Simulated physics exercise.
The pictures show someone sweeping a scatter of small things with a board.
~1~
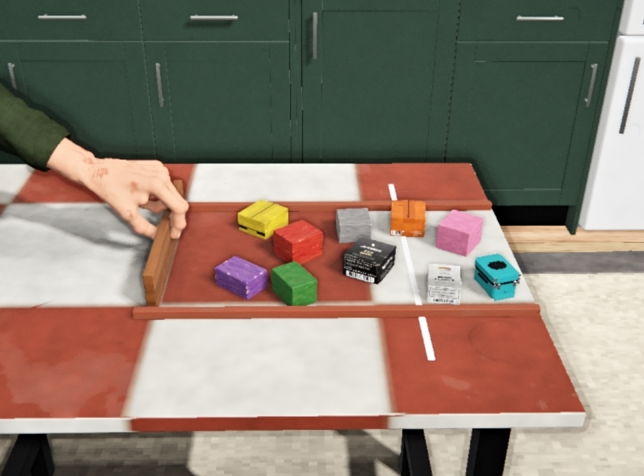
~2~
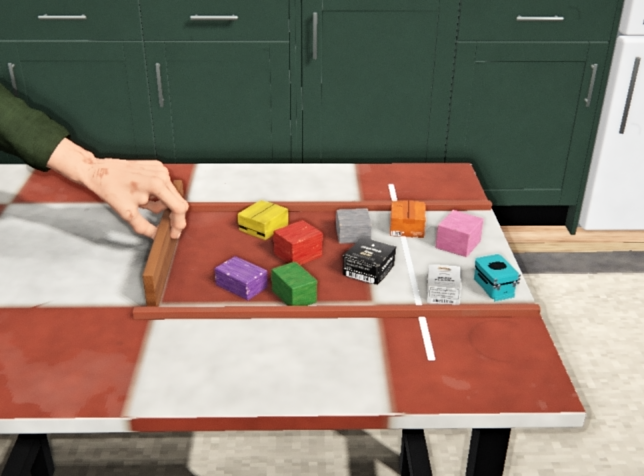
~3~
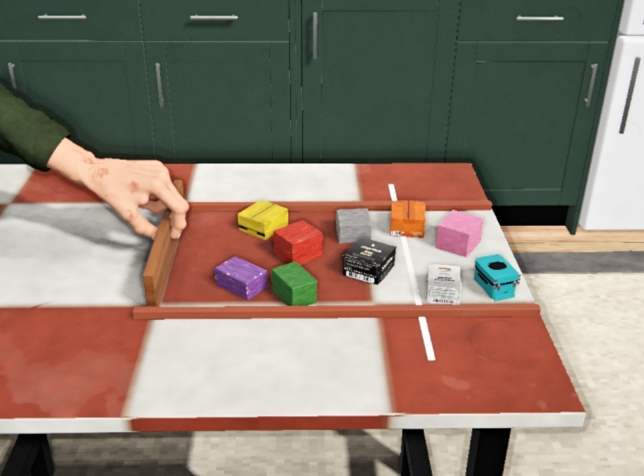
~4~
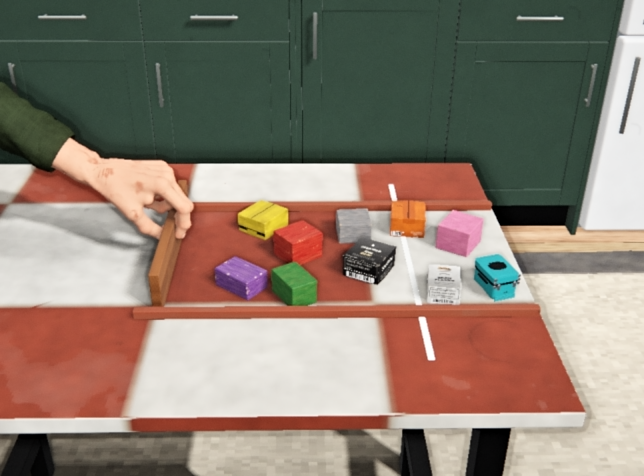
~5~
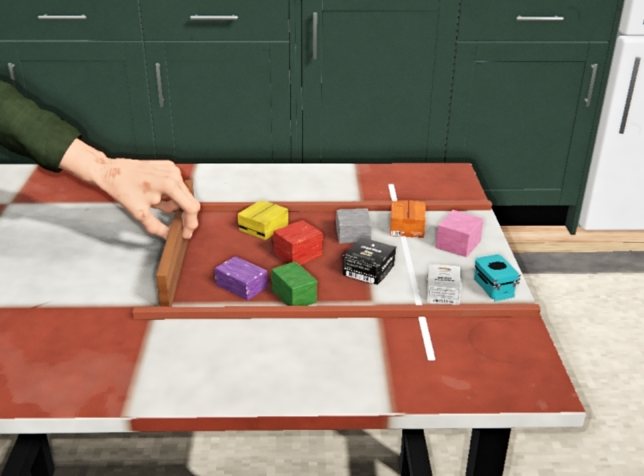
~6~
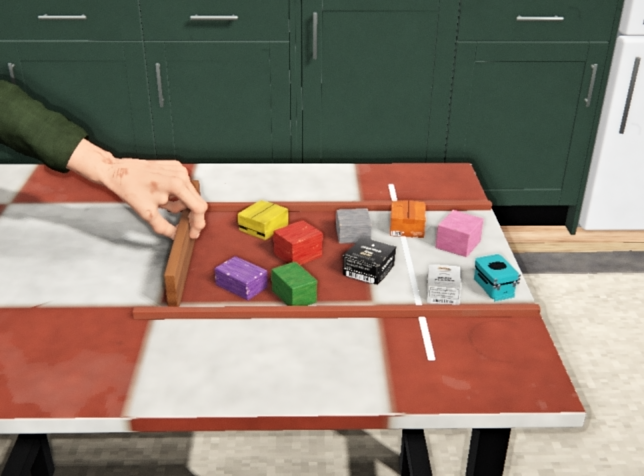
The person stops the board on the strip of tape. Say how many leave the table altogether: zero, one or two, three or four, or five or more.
The number that fall off is zero.
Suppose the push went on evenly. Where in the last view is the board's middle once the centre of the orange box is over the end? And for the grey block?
About (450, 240), and (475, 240) for the other.
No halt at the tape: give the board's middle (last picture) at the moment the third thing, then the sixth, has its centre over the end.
About (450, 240), then (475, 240).
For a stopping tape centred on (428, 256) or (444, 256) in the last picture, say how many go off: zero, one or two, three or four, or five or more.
The falls would be one to two; 1 or 2.
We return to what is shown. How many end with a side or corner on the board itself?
It touches 4.
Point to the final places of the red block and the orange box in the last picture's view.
The red block stops around (427, 247); the orange box around (458, 214).
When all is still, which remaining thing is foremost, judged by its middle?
The turquoise case ends nearest.
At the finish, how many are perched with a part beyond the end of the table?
That would be 1.
Early on, none off yet; turquoise case at rest near (495, 277); pink block at rest near (460, 233); white box at rest near (444, 284).
Finally, the number that fall off is zero.
